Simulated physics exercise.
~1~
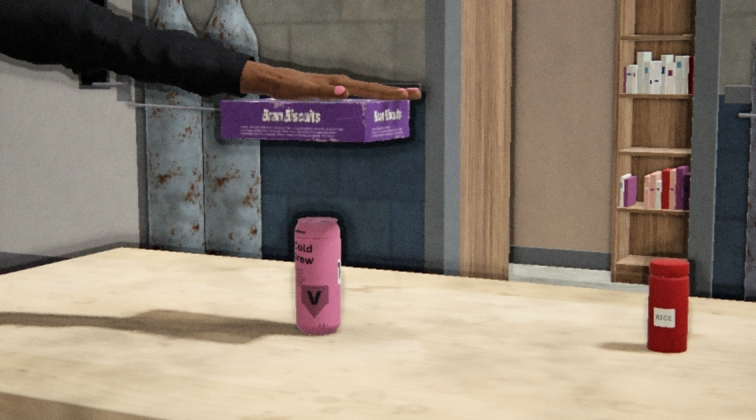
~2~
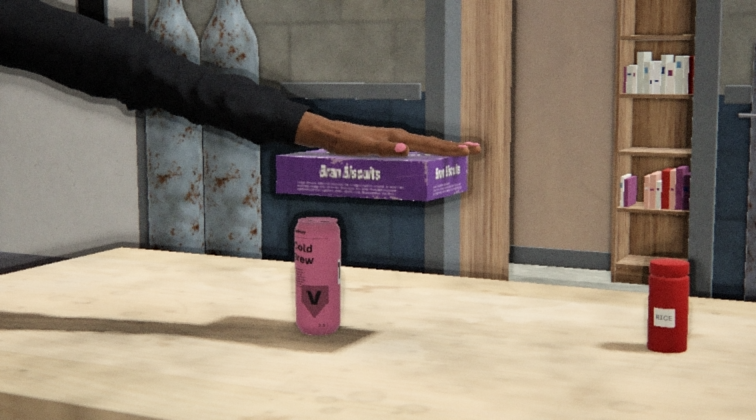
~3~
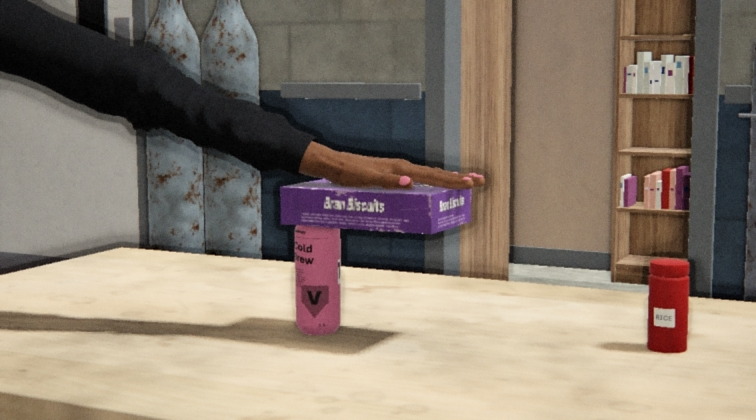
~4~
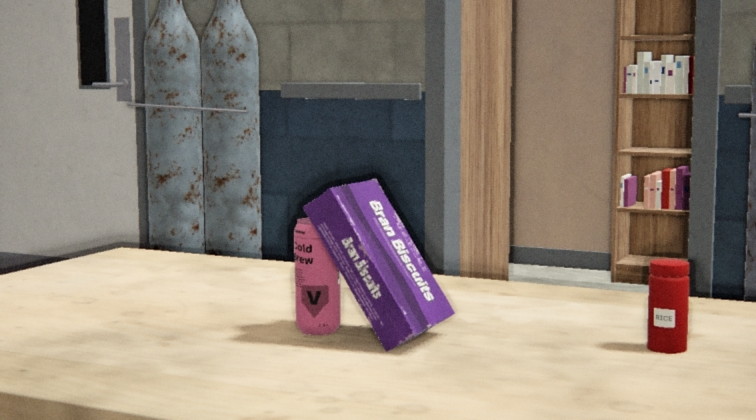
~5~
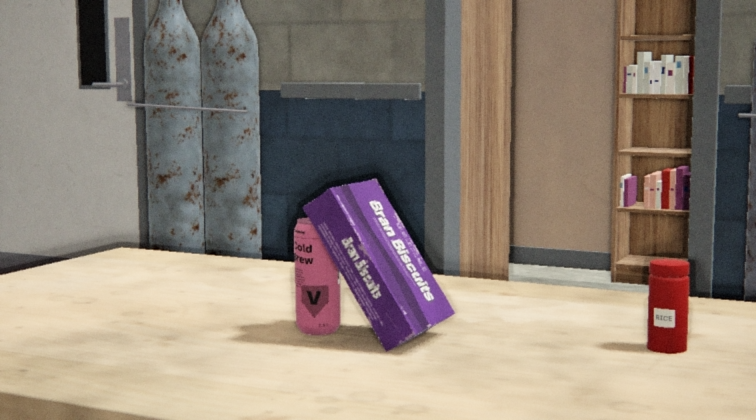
A hand carried a purple box of bran biscuits rightward and lowered it off-centre onto a pink can, then let go and withdrew, and the box tipped down to the right, ending up leaning against the can while a red shaker stood untouched.
